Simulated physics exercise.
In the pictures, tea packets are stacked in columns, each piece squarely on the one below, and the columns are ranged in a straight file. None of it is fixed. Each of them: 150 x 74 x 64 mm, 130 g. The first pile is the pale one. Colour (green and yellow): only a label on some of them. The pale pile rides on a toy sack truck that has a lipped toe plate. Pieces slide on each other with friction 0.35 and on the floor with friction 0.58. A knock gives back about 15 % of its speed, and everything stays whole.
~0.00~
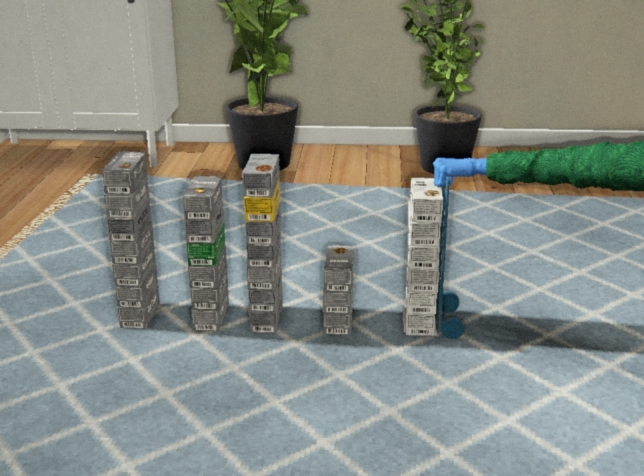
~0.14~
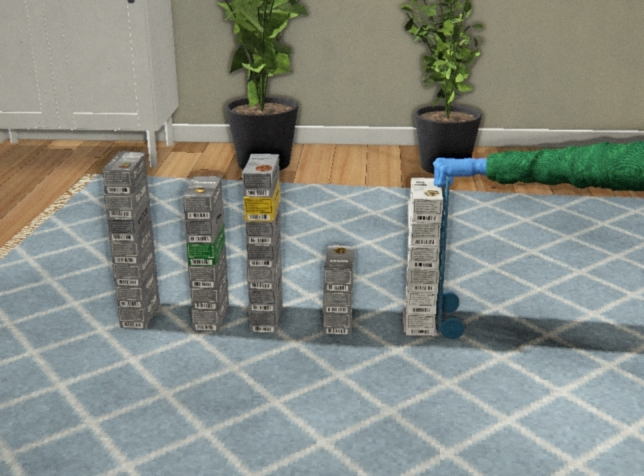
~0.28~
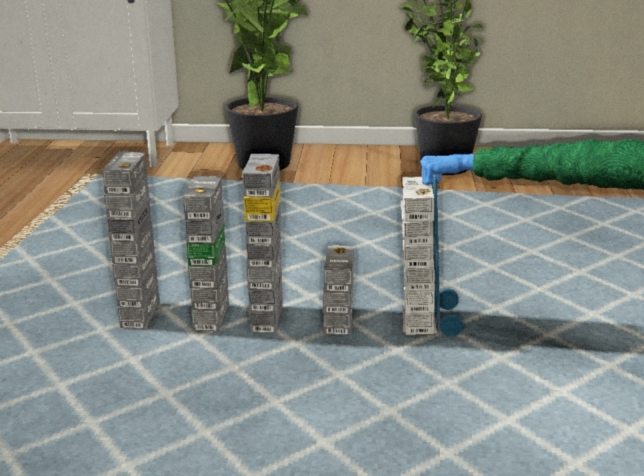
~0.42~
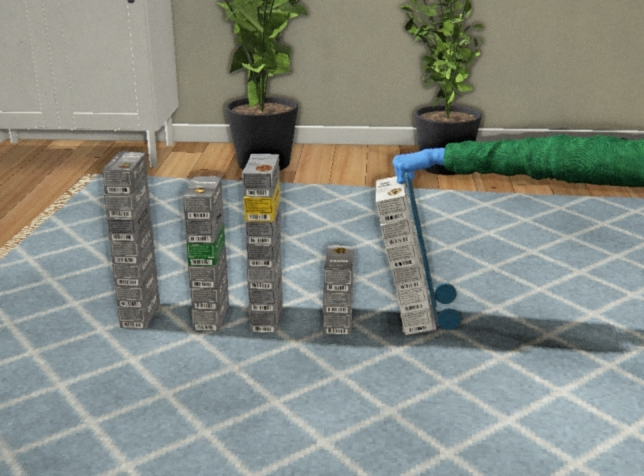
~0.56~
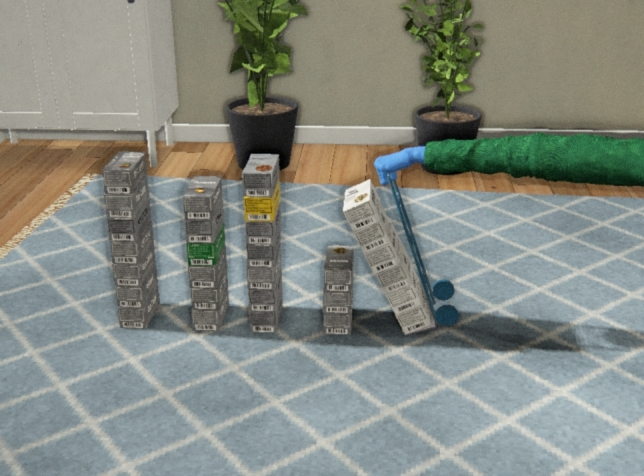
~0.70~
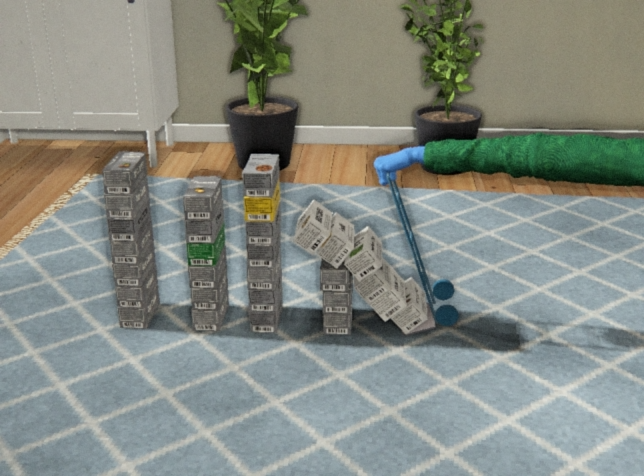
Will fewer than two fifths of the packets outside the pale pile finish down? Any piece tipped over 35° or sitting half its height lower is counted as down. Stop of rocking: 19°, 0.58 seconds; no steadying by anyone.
Yes, under two fifths of them.
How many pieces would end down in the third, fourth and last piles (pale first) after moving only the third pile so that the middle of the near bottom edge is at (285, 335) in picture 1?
Per pile - third: 7, fourth: 5, last: 7.
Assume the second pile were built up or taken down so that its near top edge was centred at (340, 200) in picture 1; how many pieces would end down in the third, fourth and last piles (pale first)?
Then third 7, fourth 5, last 6.
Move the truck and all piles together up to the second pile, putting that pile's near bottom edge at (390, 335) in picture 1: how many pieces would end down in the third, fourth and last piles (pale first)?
Pile by pile, third 0, fourth 0, last 0.
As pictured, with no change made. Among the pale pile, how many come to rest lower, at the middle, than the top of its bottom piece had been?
Tally of pale pieces: 3.
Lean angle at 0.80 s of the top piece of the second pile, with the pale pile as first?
About 0 degrees from upright.
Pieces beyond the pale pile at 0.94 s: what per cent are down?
By then 0 %.
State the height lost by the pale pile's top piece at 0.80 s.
Some 16 cm lower.
After 0.80 s, 6 of the pale pile down; none of the 23 other packets down, 4 disturbed.
After 0.94 s, 6 of the pale pile down; none of the 23 other packets down, 5 disturbed.
At rest (1.6 s), 6 of the pale pile down; none of the 23 other packets down, 5 disturbed; yellow packet unmoved; green packet unmoved. That is 0 per cent. As the last picture would show them, middles, yellow packet near (261, 199), green packet near (207, 243).
